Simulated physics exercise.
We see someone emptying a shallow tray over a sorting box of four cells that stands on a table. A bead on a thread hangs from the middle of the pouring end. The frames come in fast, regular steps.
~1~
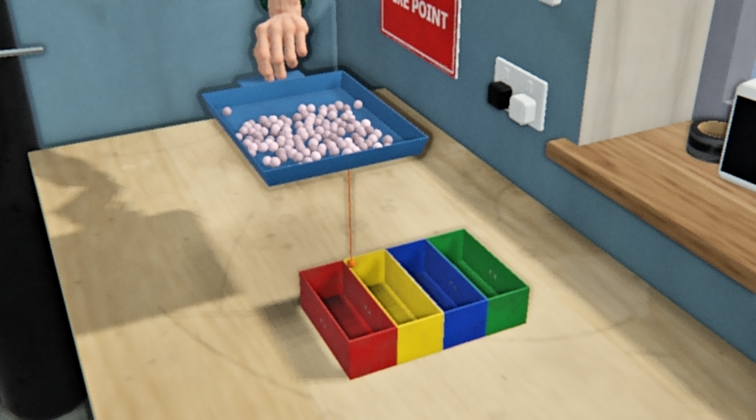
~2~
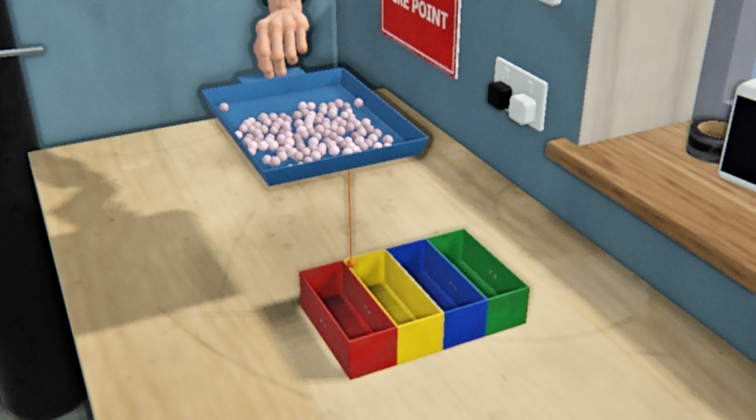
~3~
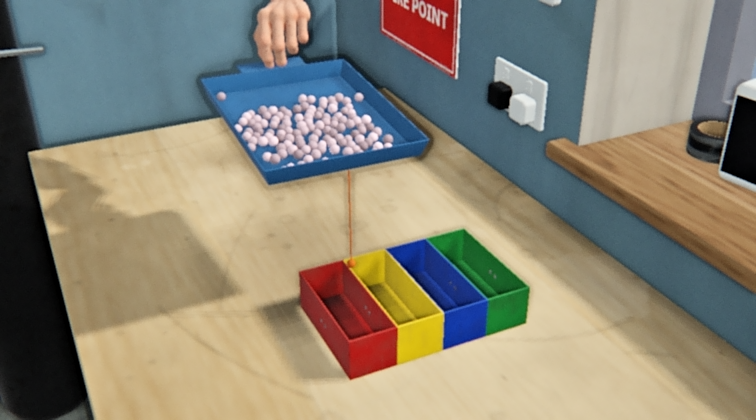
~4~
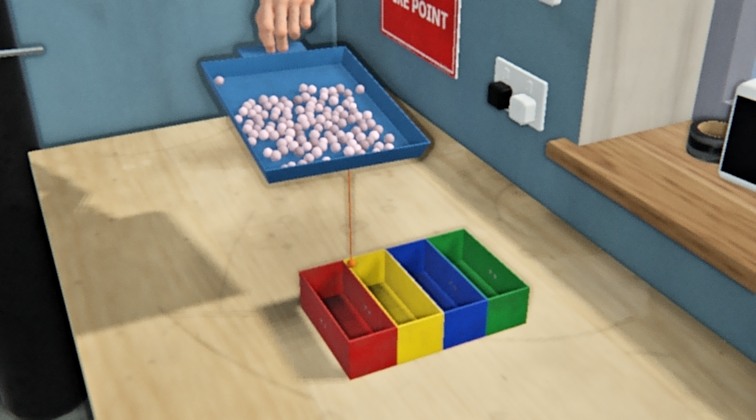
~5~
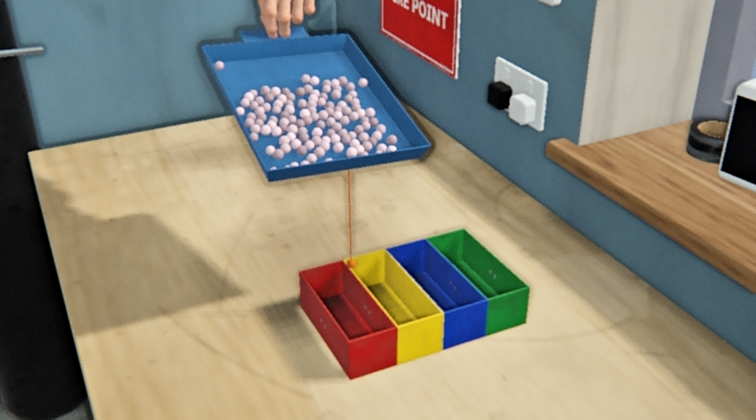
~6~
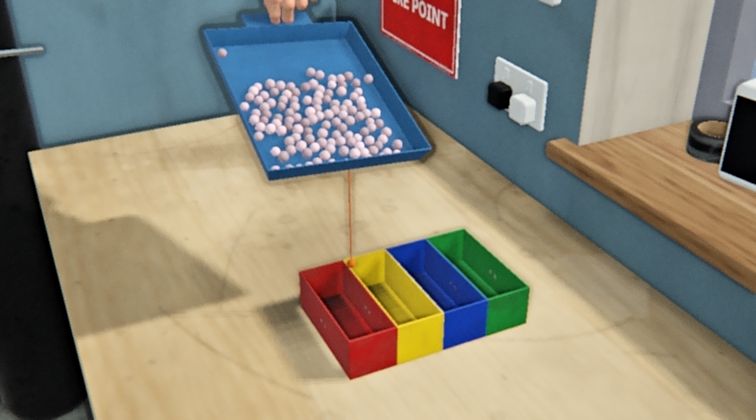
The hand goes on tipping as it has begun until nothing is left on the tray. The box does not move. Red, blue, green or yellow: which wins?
Most goes to the blue cell.
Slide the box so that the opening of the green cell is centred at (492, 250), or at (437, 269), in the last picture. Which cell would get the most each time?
In turn: The yellow cell; the green cell.
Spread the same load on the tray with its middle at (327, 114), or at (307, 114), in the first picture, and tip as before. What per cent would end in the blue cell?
About 50 and 50 per cent.
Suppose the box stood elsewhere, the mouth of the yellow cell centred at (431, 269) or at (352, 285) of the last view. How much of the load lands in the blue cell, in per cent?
First some 0, then 40 per cent.
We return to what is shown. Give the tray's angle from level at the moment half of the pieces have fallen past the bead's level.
At some 95 degrees.
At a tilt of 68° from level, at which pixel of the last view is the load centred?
Close to (373, 154).
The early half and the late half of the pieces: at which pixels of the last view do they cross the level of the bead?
At about (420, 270), then at (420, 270).
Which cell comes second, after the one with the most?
It is yellow.
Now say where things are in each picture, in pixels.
Corners of the pouring end at (268, 168) and (421, 136), level; middle of the load at (310, 133), sugar pearls; bead on its thread at (351, 264); red cell at (373, 350); yellow cell at (420, 335); blue cell at (465, 321); green cell at (507, 308), in the first frame.
Corners of the pouring end at (268, 168) and (421, 137), level; middle of the load at (310, 132), in the second frame.
Corners of the pouring end at (268, 167) and (422, 138), tipped barely, lowest at the right corner; middle of the load at (311, 128), in the third frame.
Corners of the pouring end at (270, 166) and (423, 140), tipped a little, lowest at the right corner; middle of the load at (311, 122), in the fourth frame.
Corners of the pouring end at (271, 166) and (424, 143), tipped clearly, lowest at the right corner; middle of the load at (314, 117), a small part on the move, in the fifth frame.
Corners of the pouring end at (272, 166) and (424, 145), tipped clearly, lowest at the right corner; middle of the load at (319, 116), nearly all on the move; red cell at (373, 350); yellow cell at (420, 335); blue cell at (465, 321); green cell at (507, 308), in the sixth frame.
Soon after the last picture, tray tipped steeply; most on the tray; a stray few in the blue cell; a stray few in the yellow cell; a small part falling or outside the box.
A little later, tray tipped past a quarter turn; about half in the blue cell; about a quarter in the yellow cell; a small part in the red cell; a stray few in the green cell; a small part falling or outside the box.
Later still, tray tipped past a quarter turn; about half in the blue cell; about a quarter in the yellow cell; a small part in the red cell; a small part in the green cell; a small part falling or outside the box.
At rest, tray tipped past a quarter turn; about half in the blue cell; about a quarter in the yellow cell; a small part in the red cell; a small part in the green cell; a small part outside the box.
